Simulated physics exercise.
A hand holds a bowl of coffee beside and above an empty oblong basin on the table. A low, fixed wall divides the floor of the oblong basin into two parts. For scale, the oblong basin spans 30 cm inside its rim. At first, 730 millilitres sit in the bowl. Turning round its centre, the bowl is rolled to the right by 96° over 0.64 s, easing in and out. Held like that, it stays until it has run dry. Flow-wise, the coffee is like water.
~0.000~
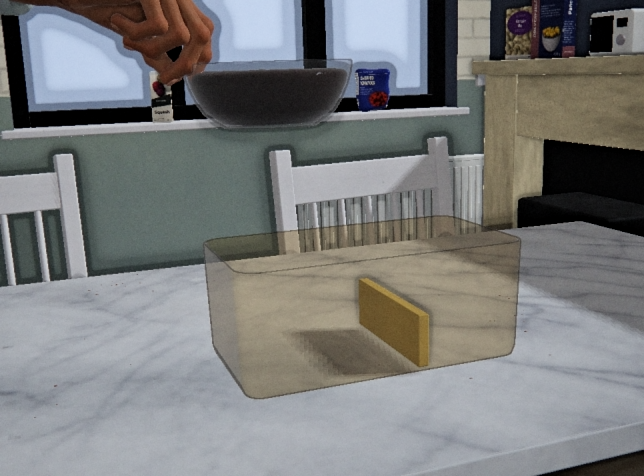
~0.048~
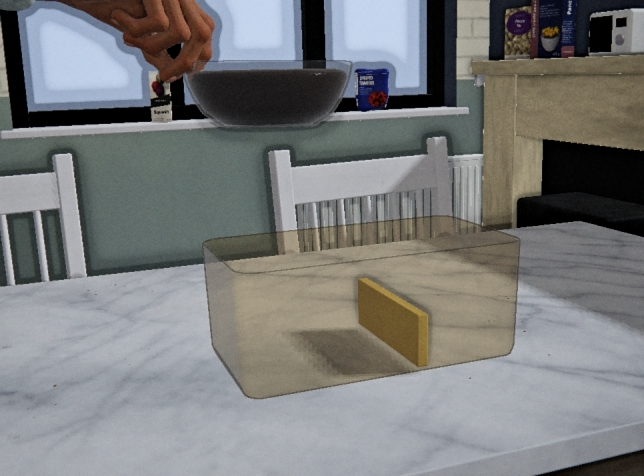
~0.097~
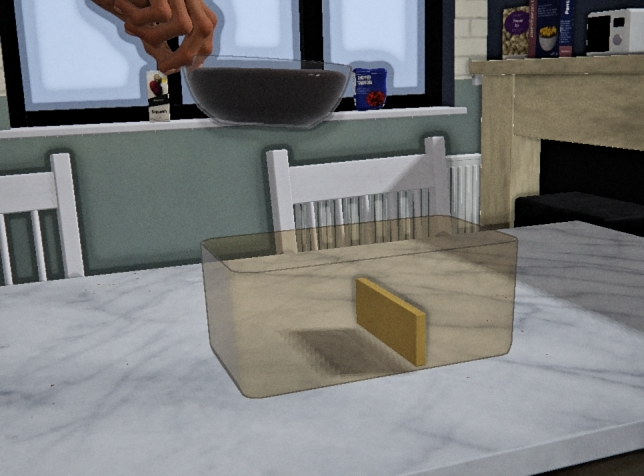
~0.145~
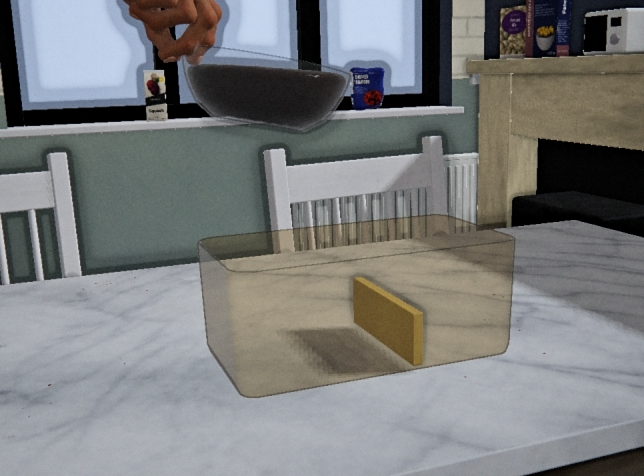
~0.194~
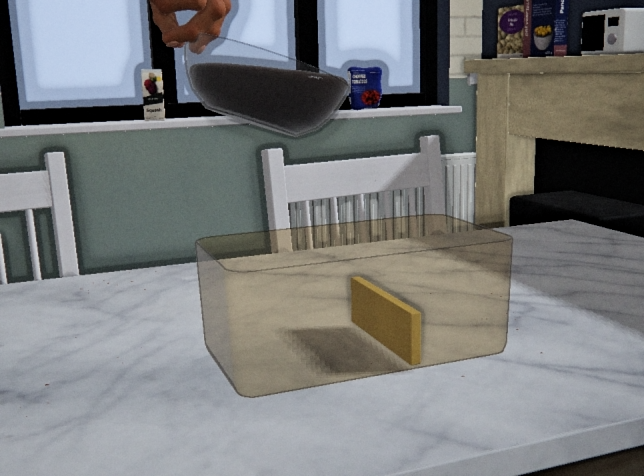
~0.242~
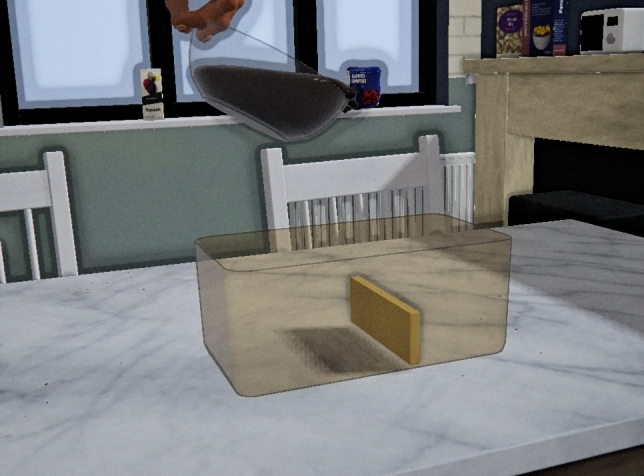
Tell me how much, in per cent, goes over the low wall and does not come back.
I would say about 55 per cent.
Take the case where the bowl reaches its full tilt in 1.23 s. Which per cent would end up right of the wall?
75 per cent.
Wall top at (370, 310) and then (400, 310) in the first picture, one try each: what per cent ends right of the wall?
70 then 45 %.
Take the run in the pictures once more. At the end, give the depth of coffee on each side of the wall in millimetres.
Around 10 mm deep on the left, around 24 mm deep on the right.
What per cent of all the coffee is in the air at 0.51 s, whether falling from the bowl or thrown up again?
About 46 per cent.
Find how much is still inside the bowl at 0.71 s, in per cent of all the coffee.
0 %.
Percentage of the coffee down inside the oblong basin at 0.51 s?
Some 44 per cent.
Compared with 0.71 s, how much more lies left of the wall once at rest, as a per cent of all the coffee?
10 %.
Then, 0.51 s in, the tilt is 87° and 10 per cent is still to pour, 5 is left of the wall and 38 right of it.
Then, 0.71 s in, the tilt is 96° and 0 per cent is still to pour, 32 is left of the wall and 57 right of it.
Then, 0.92 s in, the tilt is 96° and 0 per cent is still to pour, 42 is left of the wall and 55 right of it.
Then, 1.14 s in, the tilt is 96° and 0 per cent is still to pour, 42 is left of the wall and 55 right of it.
Finally, 42 per cent lies left of the wall, 55 right of it and 3 outside.
